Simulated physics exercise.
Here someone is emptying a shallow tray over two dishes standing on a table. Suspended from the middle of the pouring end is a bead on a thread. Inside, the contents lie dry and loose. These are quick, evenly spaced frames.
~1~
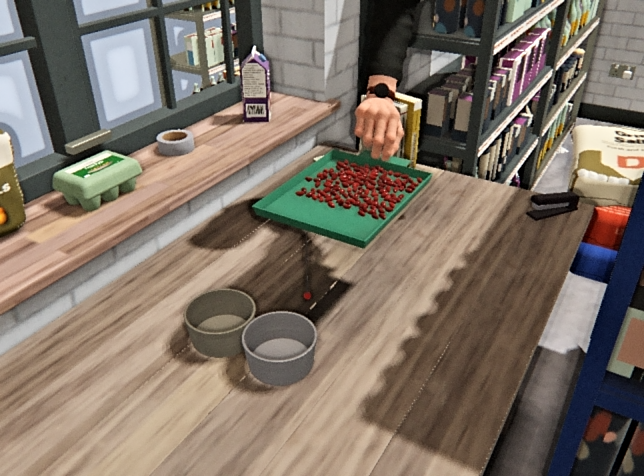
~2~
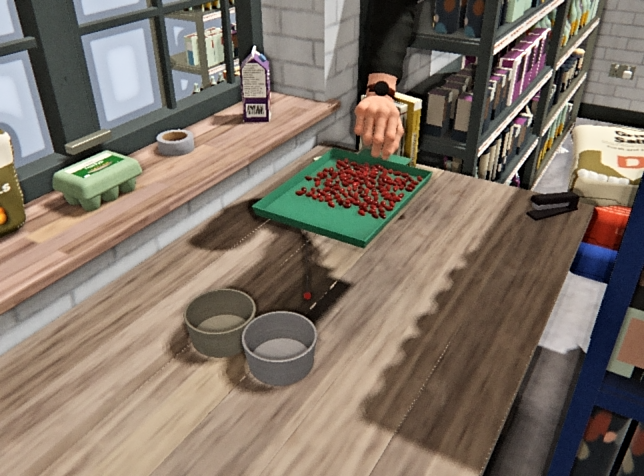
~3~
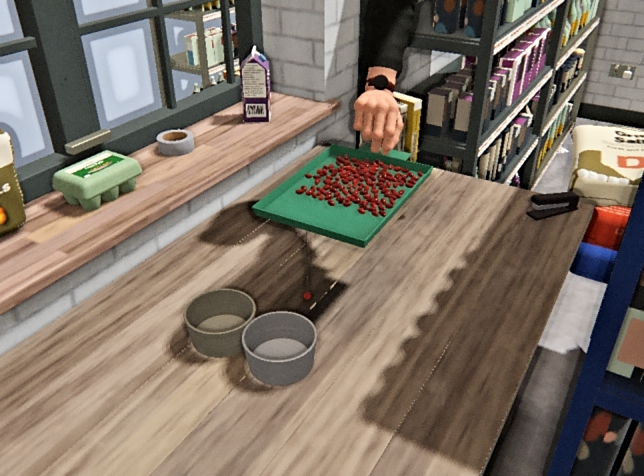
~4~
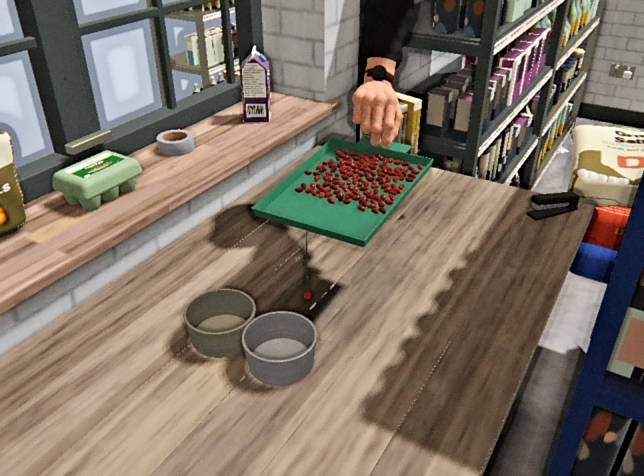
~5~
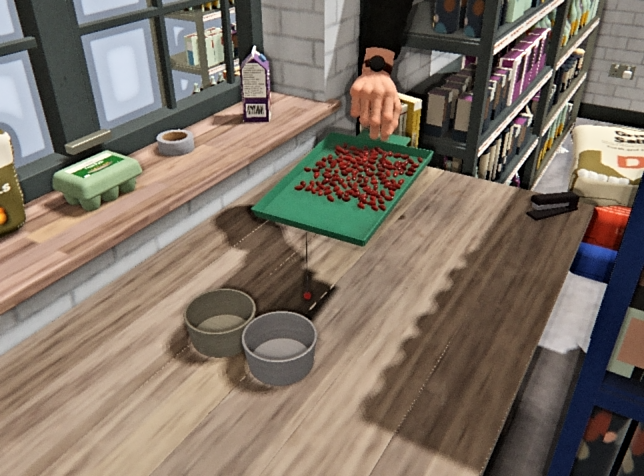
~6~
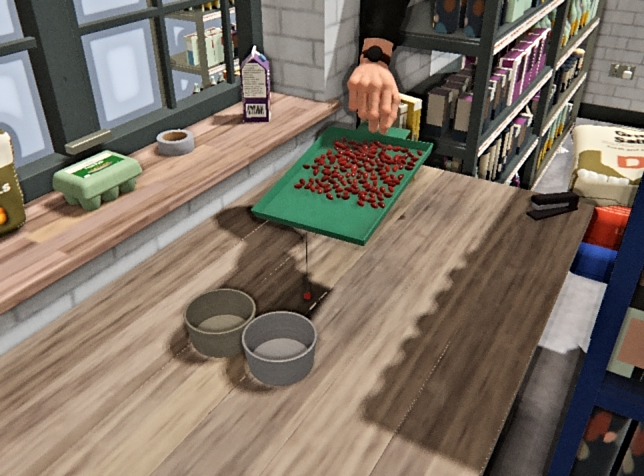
A hand slowly tilts a green tray of red beans above two grey dishes.
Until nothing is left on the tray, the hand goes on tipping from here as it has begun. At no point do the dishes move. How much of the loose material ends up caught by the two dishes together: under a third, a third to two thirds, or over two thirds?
The catch works out at one third to two thirds of everything on the tray.
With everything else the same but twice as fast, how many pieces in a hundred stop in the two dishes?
Near 70 %.
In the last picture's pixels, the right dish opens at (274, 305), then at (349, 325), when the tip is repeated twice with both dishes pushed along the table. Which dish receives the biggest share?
Case one: The rightmost one; case two: The leftmost one.
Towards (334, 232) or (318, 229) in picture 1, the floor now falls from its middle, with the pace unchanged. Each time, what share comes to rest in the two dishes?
First some 20, then 40 per cent.
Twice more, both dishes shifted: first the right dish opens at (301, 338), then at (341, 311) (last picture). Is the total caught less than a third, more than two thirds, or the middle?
Initially beyond two thirds, afterwards under a third.
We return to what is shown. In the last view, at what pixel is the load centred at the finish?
It settles centred around (262, 334).
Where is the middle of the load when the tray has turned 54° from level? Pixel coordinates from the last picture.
Roughly (297, 205).
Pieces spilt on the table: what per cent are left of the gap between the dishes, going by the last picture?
Near 10 in a hundred.
Soon after the last picture, tray tipped steeply; nearly all on the tray; a stray few in the right dish; a small part in the air.
A little later, tray tipped right over; about two thirds on the tray; a small part in the right dish; a small part in the left dish; a small part outside both; a small part in the air.
Later still, tray tipped past a quarter turn; about a quarter in the right dish; about a quarter in the left dish; about half outside both.
At rest, tray tipped past a quarter turn; about a quarter in the right dish; about a quarter in the left dish; about half outside both.
